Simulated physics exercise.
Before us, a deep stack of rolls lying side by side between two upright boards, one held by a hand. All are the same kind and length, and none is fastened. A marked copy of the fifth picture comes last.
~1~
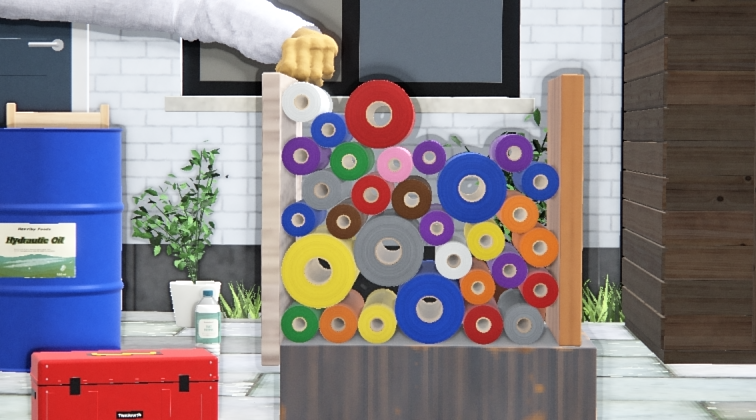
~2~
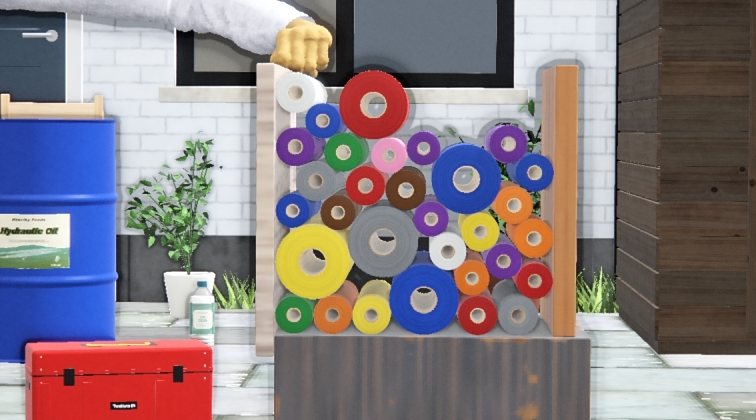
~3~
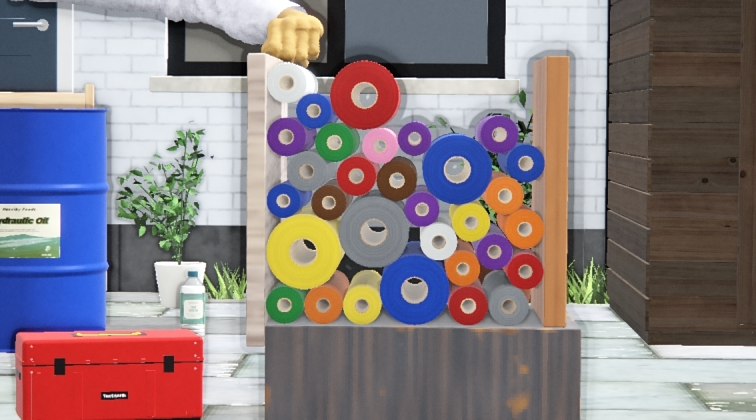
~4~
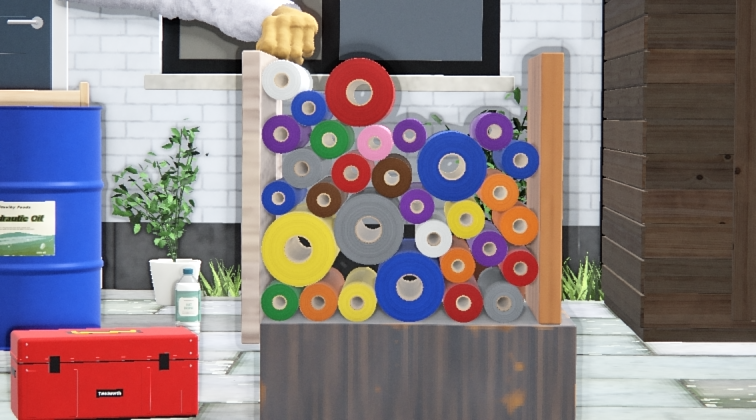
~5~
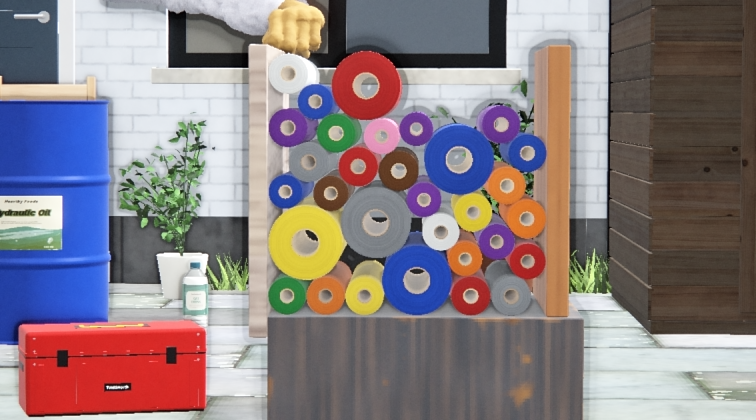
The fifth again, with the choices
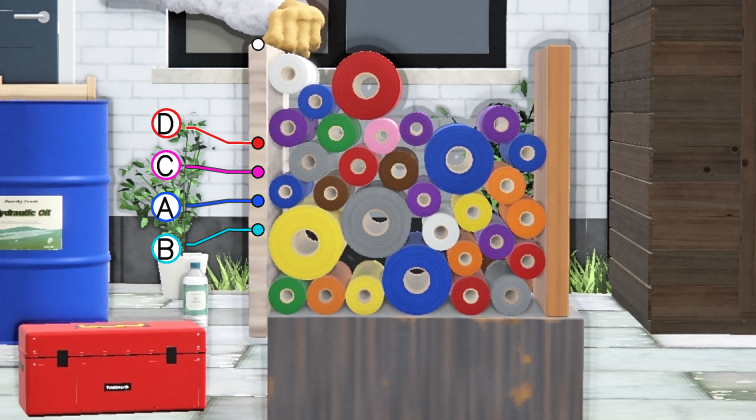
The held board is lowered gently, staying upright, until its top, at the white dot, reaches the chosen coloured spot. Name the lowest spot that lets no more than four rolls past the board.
A is the limit.
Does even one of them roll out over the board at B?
Yes, at B.
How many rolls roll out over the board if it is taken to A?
With A, three.
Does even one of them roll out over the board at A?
At A: Yes.
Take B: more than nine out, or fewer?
At B, fewer than nine.
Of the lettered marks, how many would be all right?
Three of them.
On the marked copy, A at (258, 201); B at (258, 230); C at (258, 172); D at (258, 143); the white dot at (258, 45).
Taking A. A third of the way, top of the board (268, 115).
Two thirds of the way, top of the board (268, 193).
When it is over, top of the board (268, 201), three out over the board.
As for the rest, B more than four out over the board; C one out over the board; D one out over the board.
